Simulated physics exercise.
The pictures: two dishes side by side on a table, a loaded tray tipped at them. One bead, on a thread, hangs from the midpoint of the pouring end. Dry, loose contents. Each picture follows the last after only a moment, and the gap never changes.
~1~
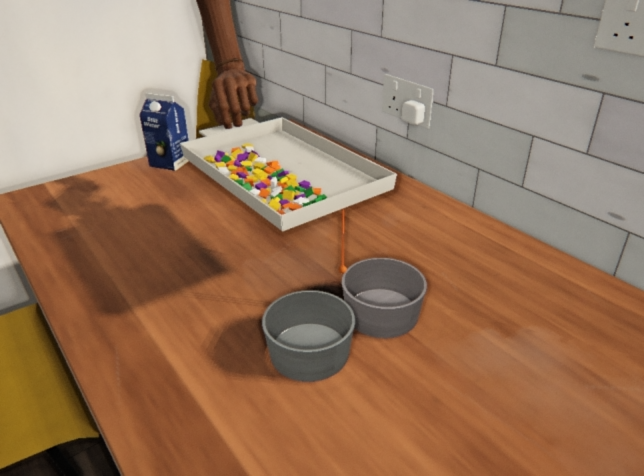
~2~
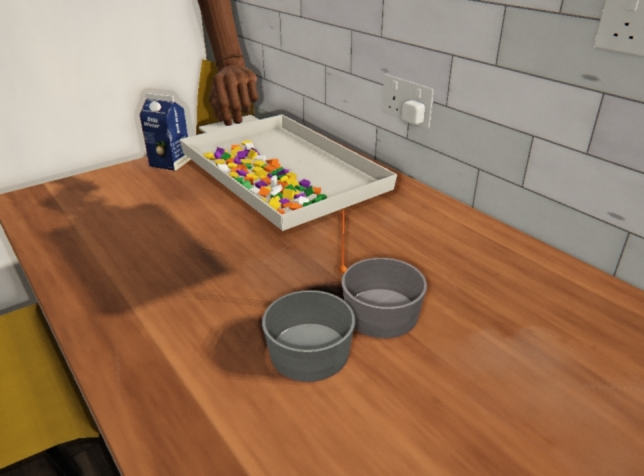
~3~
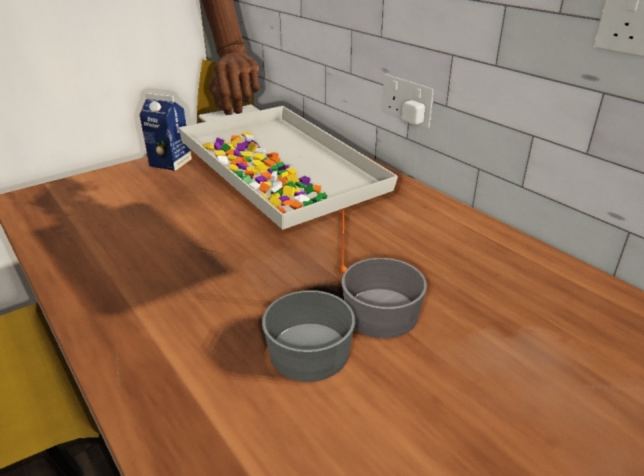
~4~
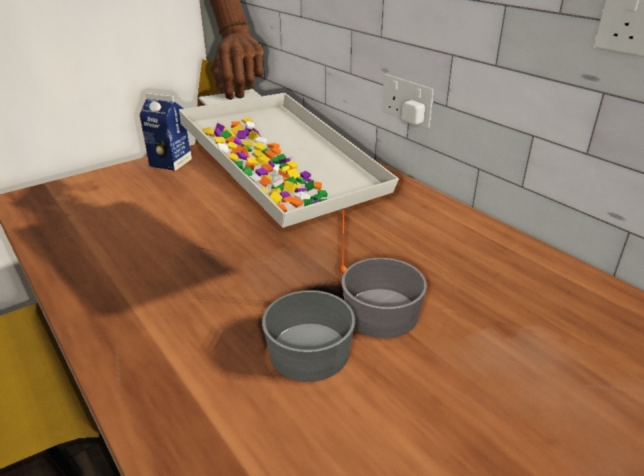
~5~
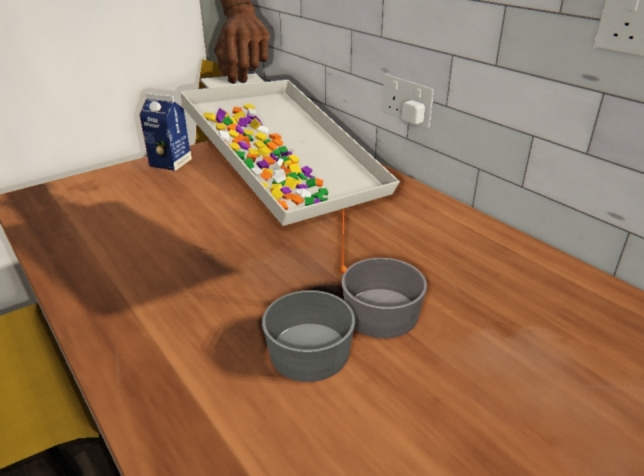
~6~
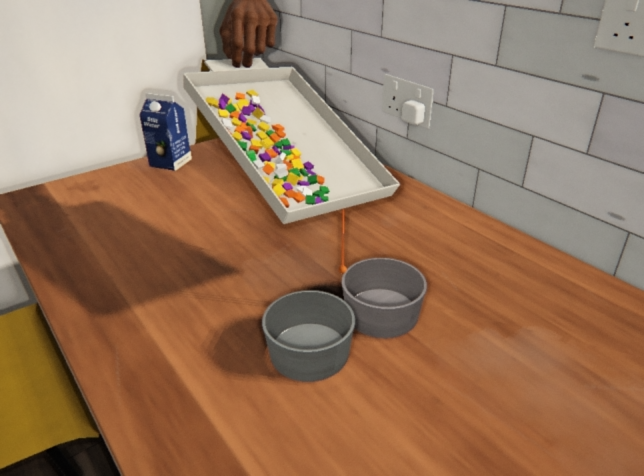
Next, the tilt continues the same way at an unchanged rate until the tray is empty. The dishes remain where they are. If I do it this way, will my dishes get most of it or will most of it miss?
The greater share ends up in the dishes.
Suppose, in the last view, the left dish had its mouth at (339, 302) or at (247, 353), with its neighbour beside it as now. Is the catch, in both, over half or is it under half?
Taking the places in turn, it's past half and then shy of half.
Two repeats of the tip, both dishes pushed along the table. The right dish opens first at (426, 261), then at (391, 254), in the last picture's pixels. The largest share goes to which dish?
The left-hand one the first time, the right-hand one the second.
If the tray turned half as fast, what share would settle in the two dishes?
Roughly 80%.
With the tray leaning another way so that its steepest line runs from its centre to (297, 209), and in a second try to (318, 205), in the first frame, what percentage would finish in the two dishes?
The first try would leave around 90 per cent there, the second around 80 per cent.
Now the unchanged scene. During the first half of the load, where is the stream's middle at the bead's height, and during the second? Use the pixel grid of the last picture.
Near (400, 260) to start, and near (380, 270) afterwards.
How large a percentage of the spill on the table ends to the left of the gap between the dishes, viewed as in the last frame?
0 in a hundred, roughly.
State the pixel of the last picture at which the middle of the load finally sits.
At about (390, 308), give or take.
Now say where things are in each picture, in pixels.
Corners of the pouring end at (282, 215) and (394, 174), level; middle of the load at (260, 178), mosaic tiles; left dish at (336, 358); right dish at (412, 316); bead on its thread at (342, 270), in the first frame.
Corners of the pouring end at (282, 214) and (394, 174), level; middle of the load at (260, 176), in the second frame.
Corners of the pouring end at (283, 213) and (395, 176), tipped barely, lowest at the right corner; middle of the load at (260, 170), in the third frame.
Corners of the pouring end at (285, 212) and (396, 178), tipped a little, lowest at the right corner; middle of the load at (261, 162), in the fourth frame.
Corners of the pouring end at (287, 211) and (397, 181), tipped clearly, lowest at the right corner; middle of the load at (262, 153), in the fifth frame.
Corners of the pouring end at (289, 210) and (398, 183), tipped clearly, lowest at the right corner; middle of the load at (265, 145); left dish at (336, 358); right dish at (412, 316), in the sixth frame.
Soon, tray tipped steeply; nearly all on the tray; a small part in the air.
A while on, tray tipped past a quarter turn; about half on the tray; a stray few in the left dish; about a third in the right dish; a small part outside both; a small part in the air.
Towards the end, tray tipped past a quarter turn; a stray few in the left dish; most in the right dish; about a quarter outside both.
Finally, tray tipped past a quarter turn; a stray few in the left dish; most in the right dish; about a quarter outside both.
